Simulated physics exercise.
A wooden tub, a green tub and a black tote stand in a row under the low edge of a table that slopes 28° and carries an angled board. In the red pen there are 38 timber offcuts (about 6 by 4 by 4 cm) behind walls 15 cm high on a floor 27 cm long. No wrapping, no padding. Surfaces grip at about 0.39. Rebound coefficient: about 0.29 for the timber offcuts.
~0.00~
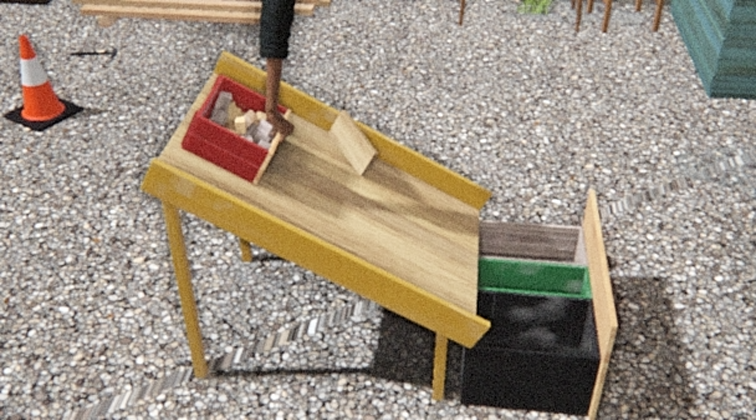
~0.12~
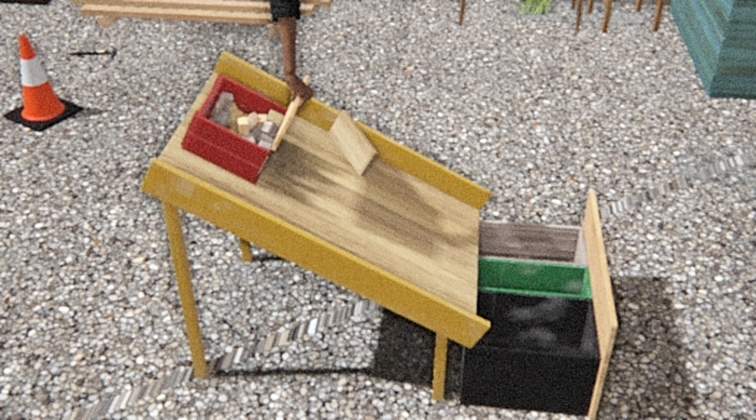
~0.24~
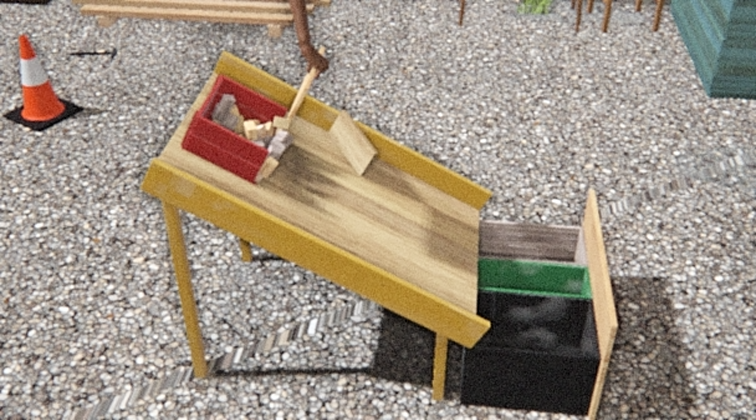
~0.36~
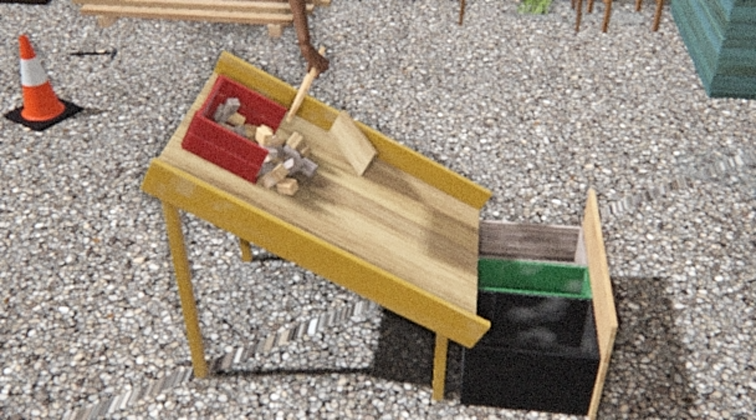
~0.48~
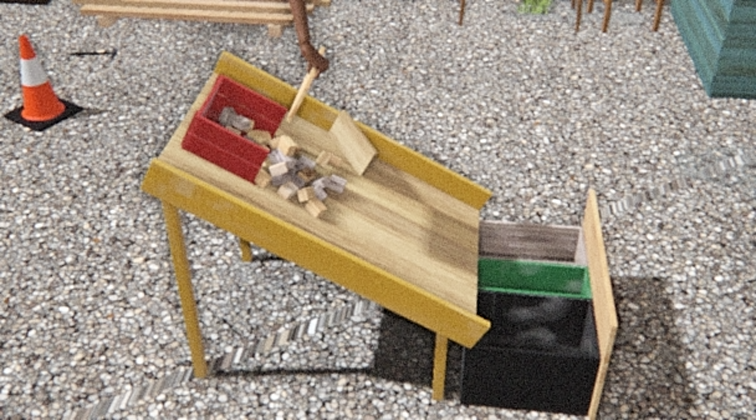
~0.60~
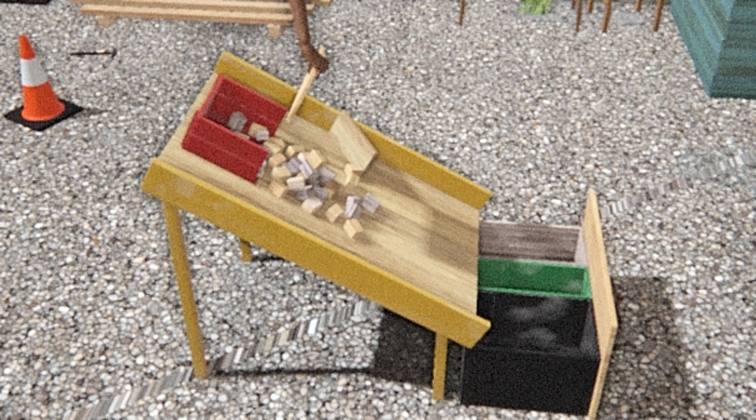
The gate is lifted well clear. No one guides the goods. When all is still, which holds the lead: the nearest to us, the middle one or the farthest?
The centre one, the green tub, gets the most.
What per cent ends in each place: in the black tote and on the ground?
About 35 and 0 per cent.
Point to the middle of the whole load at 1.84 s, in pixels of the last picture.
At about (551, 334).
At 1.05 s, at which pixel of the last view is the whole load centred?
Near (399, 231).
After 0.80 s, 3 still in the red pen and 35 on the slope.
After 1.05 s, 1 in the green tub, 2 in the black tote, 32 on the slope and 3 in the air.
After 1.39 s, 1 in the wooden tub, 10 in the green tub, 8 in the black tote, 11 on the slope and 8 in the air.
Final count (at 1.84 s), 3 in the wooden tub, 22 in the green tub and 13 in the black tote.
